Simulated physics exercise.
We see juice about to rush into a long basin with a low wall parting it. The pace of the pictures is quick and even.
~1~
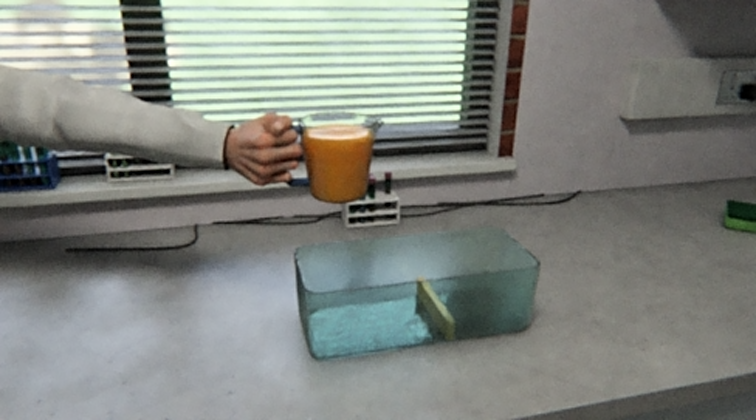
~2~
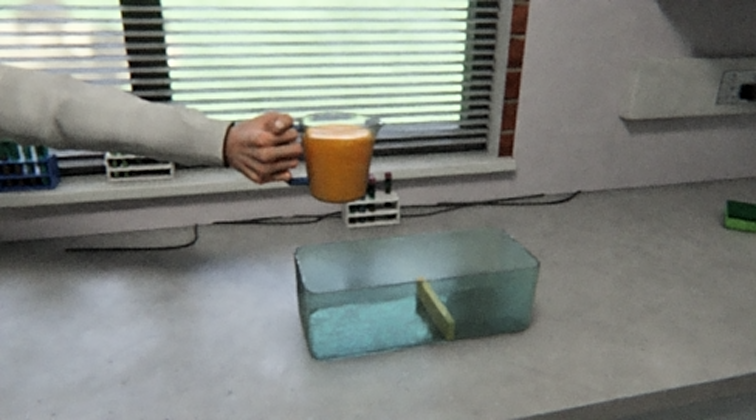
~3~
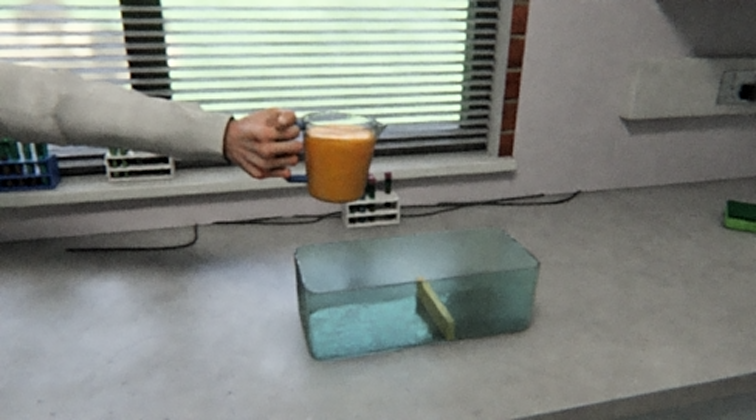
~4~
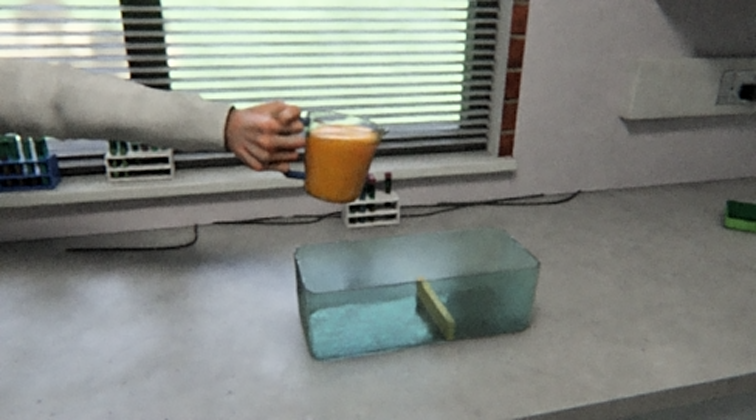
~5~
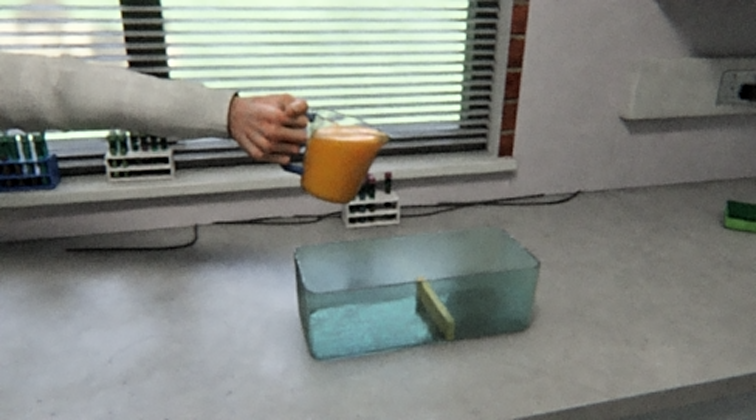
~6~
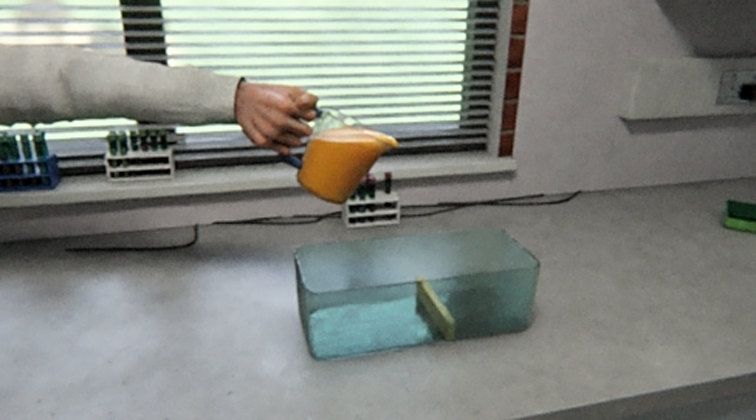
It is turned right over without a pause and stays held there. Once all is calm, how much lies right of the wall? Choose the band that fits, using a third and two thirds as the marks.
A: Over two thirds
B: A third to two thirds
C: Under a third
The answer is C.
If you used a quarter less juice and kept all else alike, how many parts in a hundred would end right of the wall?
The share comes to some 5 parts in a hundred.
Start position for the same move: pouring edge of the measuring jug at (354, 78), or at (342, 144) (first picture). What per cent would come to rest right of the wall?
Estimate, first then second: 10 per cent and 10 per cent.
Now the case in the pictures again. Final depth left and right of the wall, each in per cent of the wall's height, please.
I'd say about 40 for the left and about 20 for the right.
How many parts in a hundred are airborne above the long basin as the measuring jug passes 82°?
25 per cent.
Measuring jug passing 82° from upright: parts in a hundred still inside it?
Remaining fraction: Approx. 55 %.
A moment on, the measuring jug is tipped on its side and 55 per cent is still to pour, 10 is left of the wall and 8 right of it.
Next, the measuring jug is tipped right over and 9 per cent is still to pour, 54 is left of the wall and 21 right of it.
Then the measuring jug is tipped right over and 0 per cent is still to pour, 73 is left of the wall and 23 right of it.
Later the measuring jug is tipped right over and 0 per cent is still to pour, 73 is left of the wall and 24 right of it.
Finally, 73 per cent lies left of the wall, 24 right of it and 3 outside.
